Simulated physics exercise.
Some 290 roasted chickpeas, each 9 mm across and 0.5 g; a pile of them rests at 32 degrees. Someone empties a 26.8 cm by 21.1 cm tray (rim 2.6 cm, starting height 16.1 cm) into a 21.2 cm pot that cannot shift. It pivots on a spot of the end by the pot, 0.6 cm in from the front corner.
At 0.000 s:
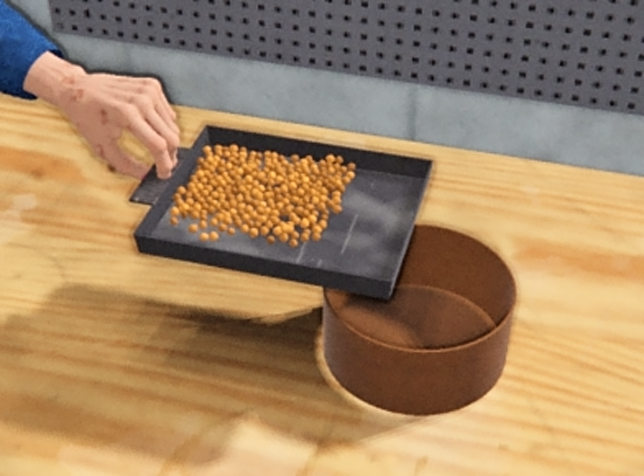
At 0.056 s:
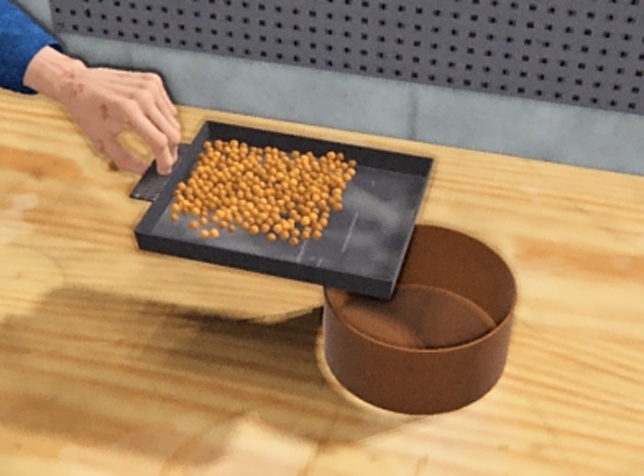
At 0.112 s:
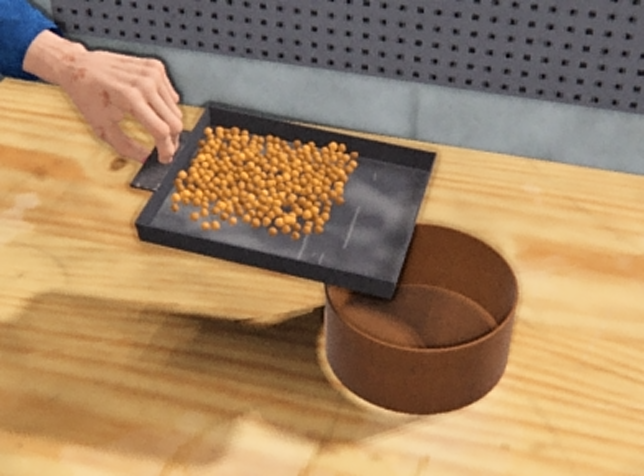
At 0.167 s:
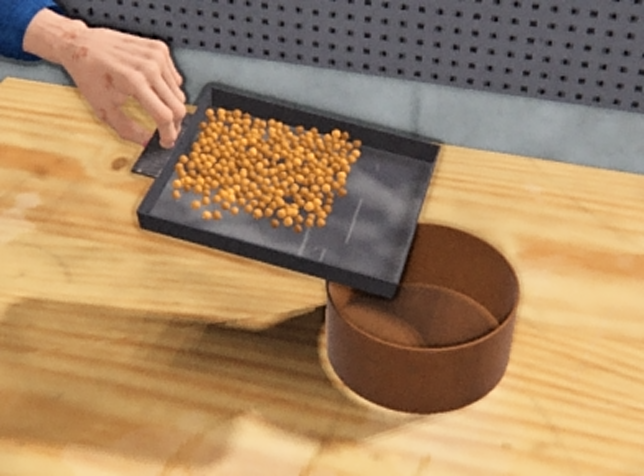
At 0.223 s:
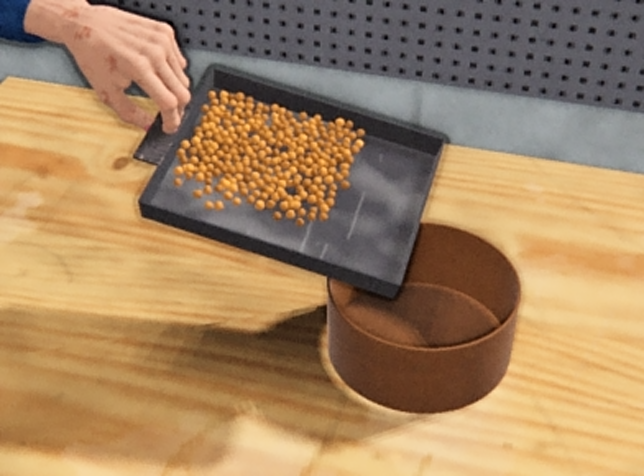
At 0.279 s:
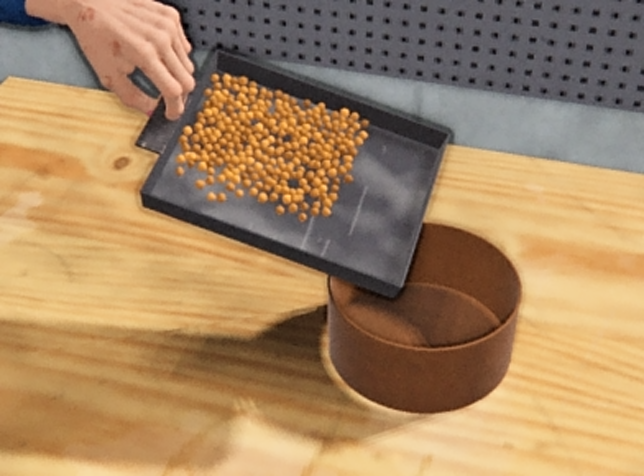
A hand in a blue sleeve grips the left end of a dark tray above a pale wooden surface, seen from above at an angle, with a grey perforated panel behind. A pile of small orange-brown chickpeas lies on the tray, whose right end overlaps a round brown pot. The hand lifts the left end, slowly then faster, tilting the tray rightward while the pile stays bunched and the view holds steady.
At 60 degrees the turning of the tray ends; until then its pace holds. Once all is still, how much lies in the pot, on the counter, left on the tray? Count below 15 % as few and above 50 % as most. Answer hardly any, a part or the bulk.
Pot: Hardly any, counter: A part, tray: The bulk.
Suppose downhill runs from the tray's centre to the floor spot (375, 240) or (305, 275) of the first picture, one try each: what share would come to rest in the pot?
Some 15 and 0 per cent.
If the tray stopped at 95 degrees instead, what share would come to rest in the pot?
In that case some 0 per cent.
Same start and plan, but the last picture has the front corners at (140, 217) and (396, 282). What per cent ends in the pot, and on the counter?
Pot 0, counter 0.
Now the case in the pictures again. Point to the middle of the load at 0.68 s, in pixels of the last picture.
Near (362, 215).
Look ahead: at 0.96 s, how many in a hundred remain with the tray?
Some 80 per cent of the load.
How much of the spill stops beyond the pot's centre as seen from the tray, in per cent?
Some 90 per cent.
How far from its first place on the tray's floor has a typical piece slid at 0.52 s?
About 4 cm.
After 0.52 s, tilt 40 degrees; the tray holds 100 %, the pot 0 %.
Then, at 0.68 s, tilt 54 degrees; the tray holds 100 %, the pot 0 %.
After 0.96 s, tilt 60 degrees; the tray holds 80 %, the pot 0 %.
By 1.9 s all is still; pot 0 %, counter 25 %, tray 75 %.
